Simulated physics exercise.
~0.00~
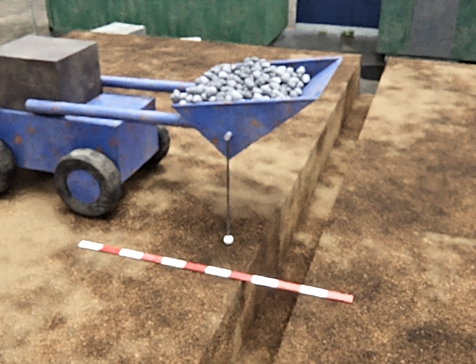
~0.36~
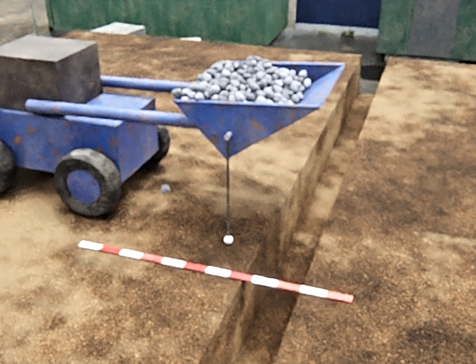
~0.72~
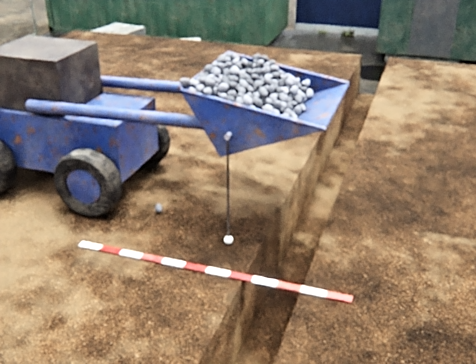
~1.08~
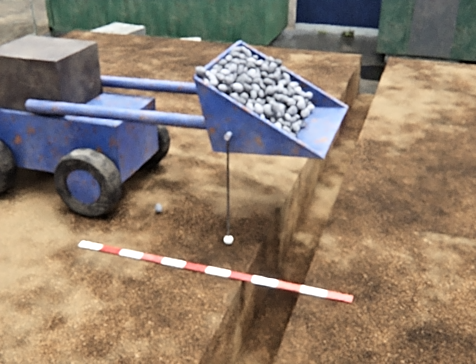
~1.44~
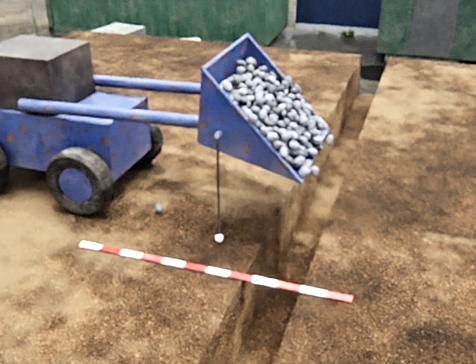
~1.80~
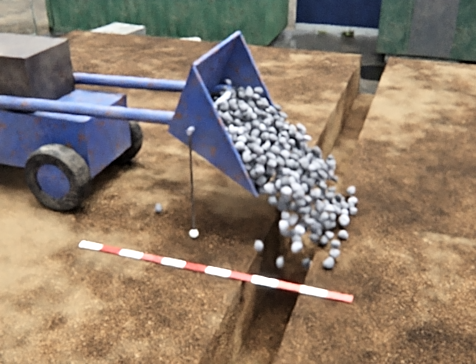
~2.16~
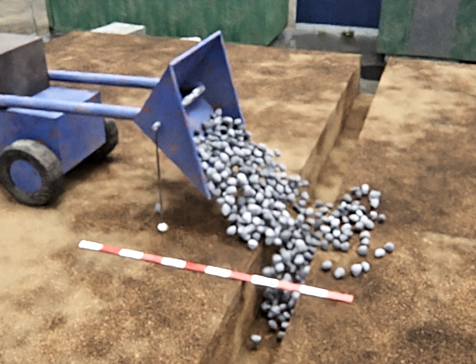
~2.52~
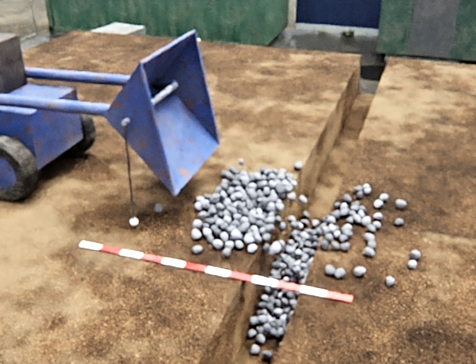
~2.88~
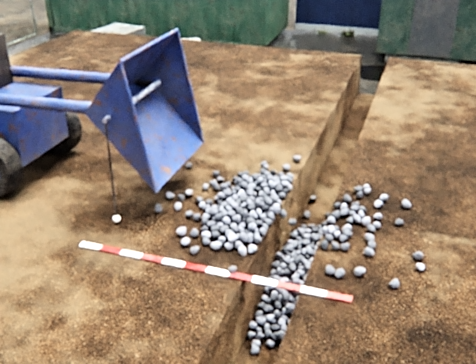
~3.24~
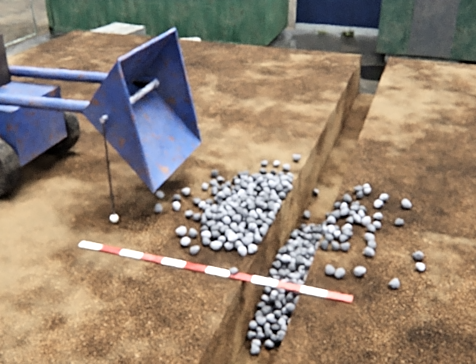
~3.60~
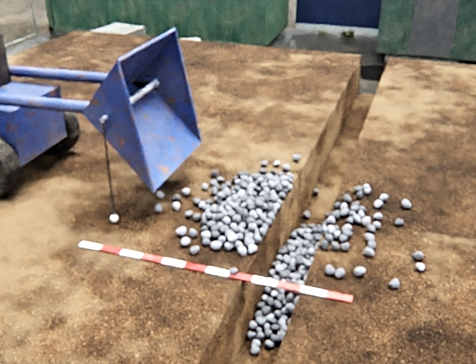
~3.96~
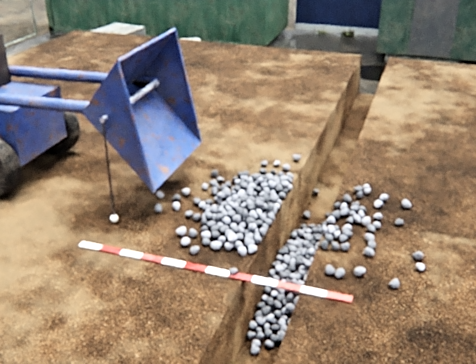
On a brown dirt floor cut by a narrow trench, a blue loader tipped its bucket of grey stones while rolling back to the left, and the stones poured out, leaving the bucket empty, many in the trench and the rest scattered on both sides.
